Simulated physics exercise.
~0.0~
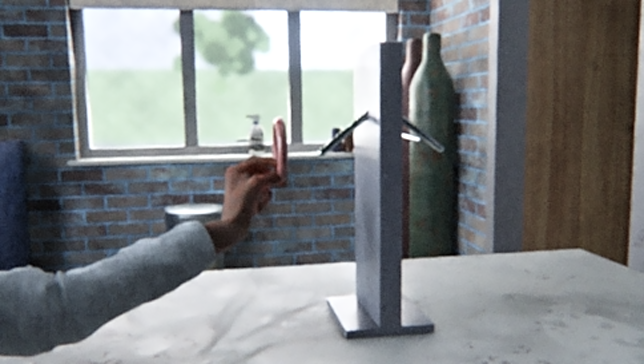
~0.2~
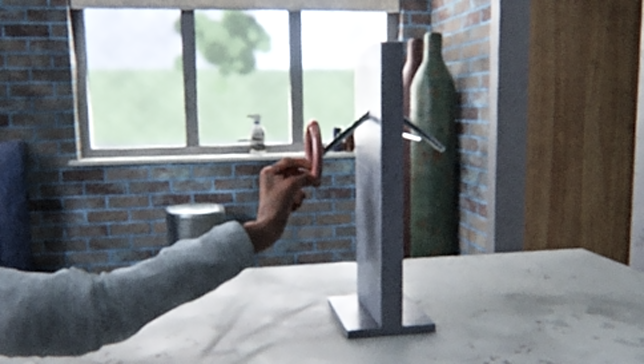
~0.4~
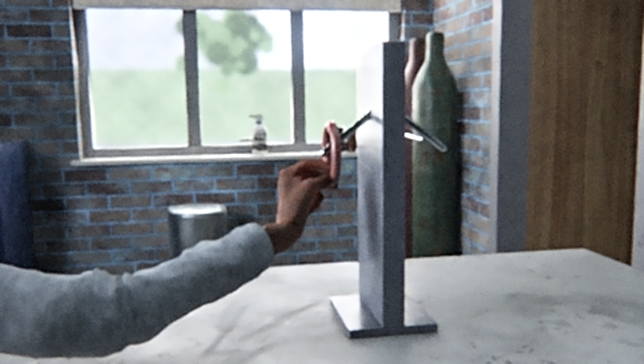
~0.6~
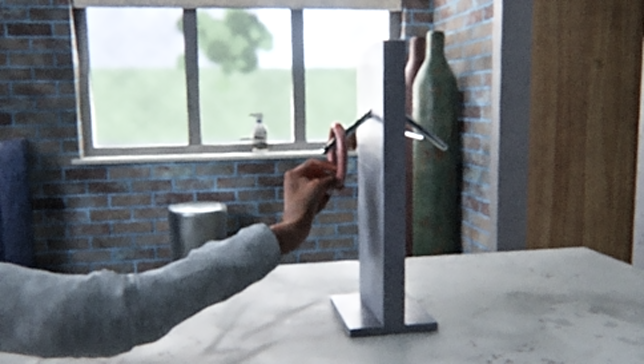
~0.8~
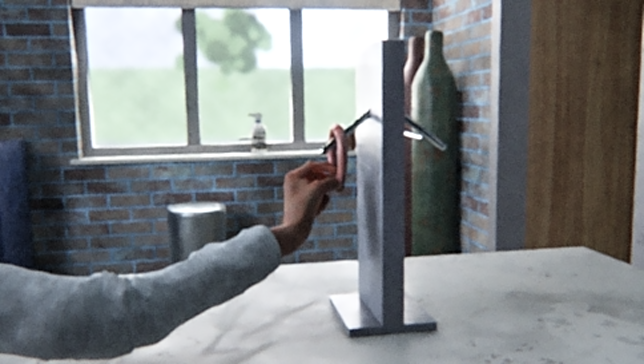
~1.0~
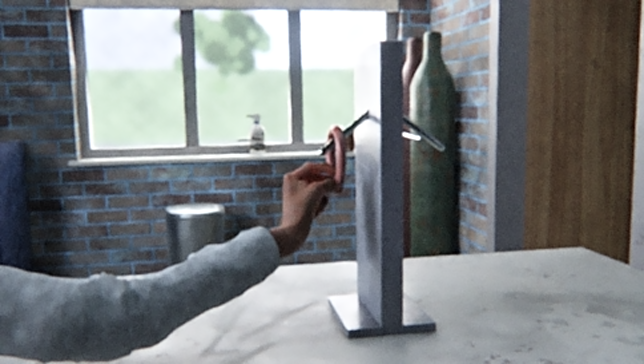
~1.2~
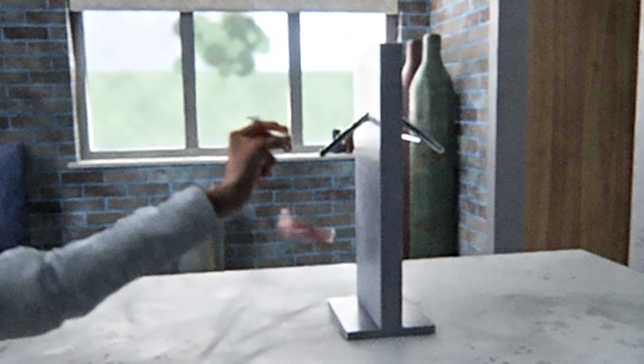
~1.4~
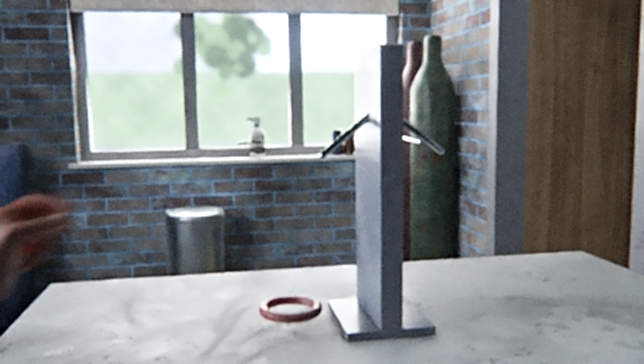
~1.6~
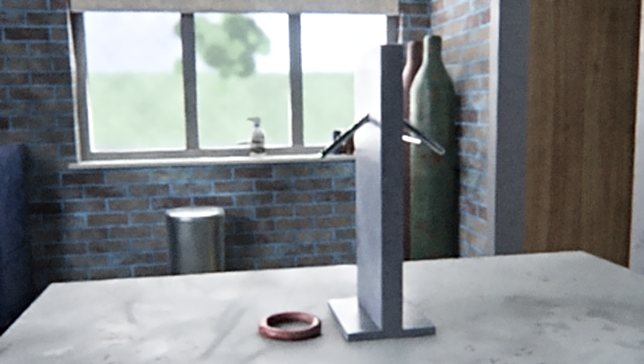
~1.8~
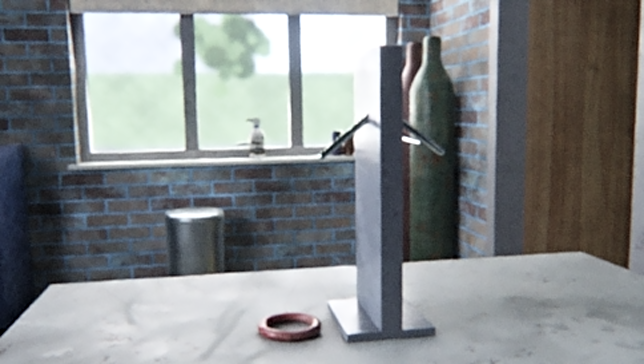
In a kitchen with brick walls and a wide window, a slightly swaying view looks across a pale marble table. A grey upright stand with slanting metal pegs on both sides stands right of centre, with tall green and reddish bottles behind it and a metal bin further back. A hand in a grey-blue sleeve reaches from the left, carrying a red ring to the left peg and holding it there briefly. The hand lets go and draws back, and the ring tips and falls. It lands flat on the table left of the stand's base and lies still, the peg empty.
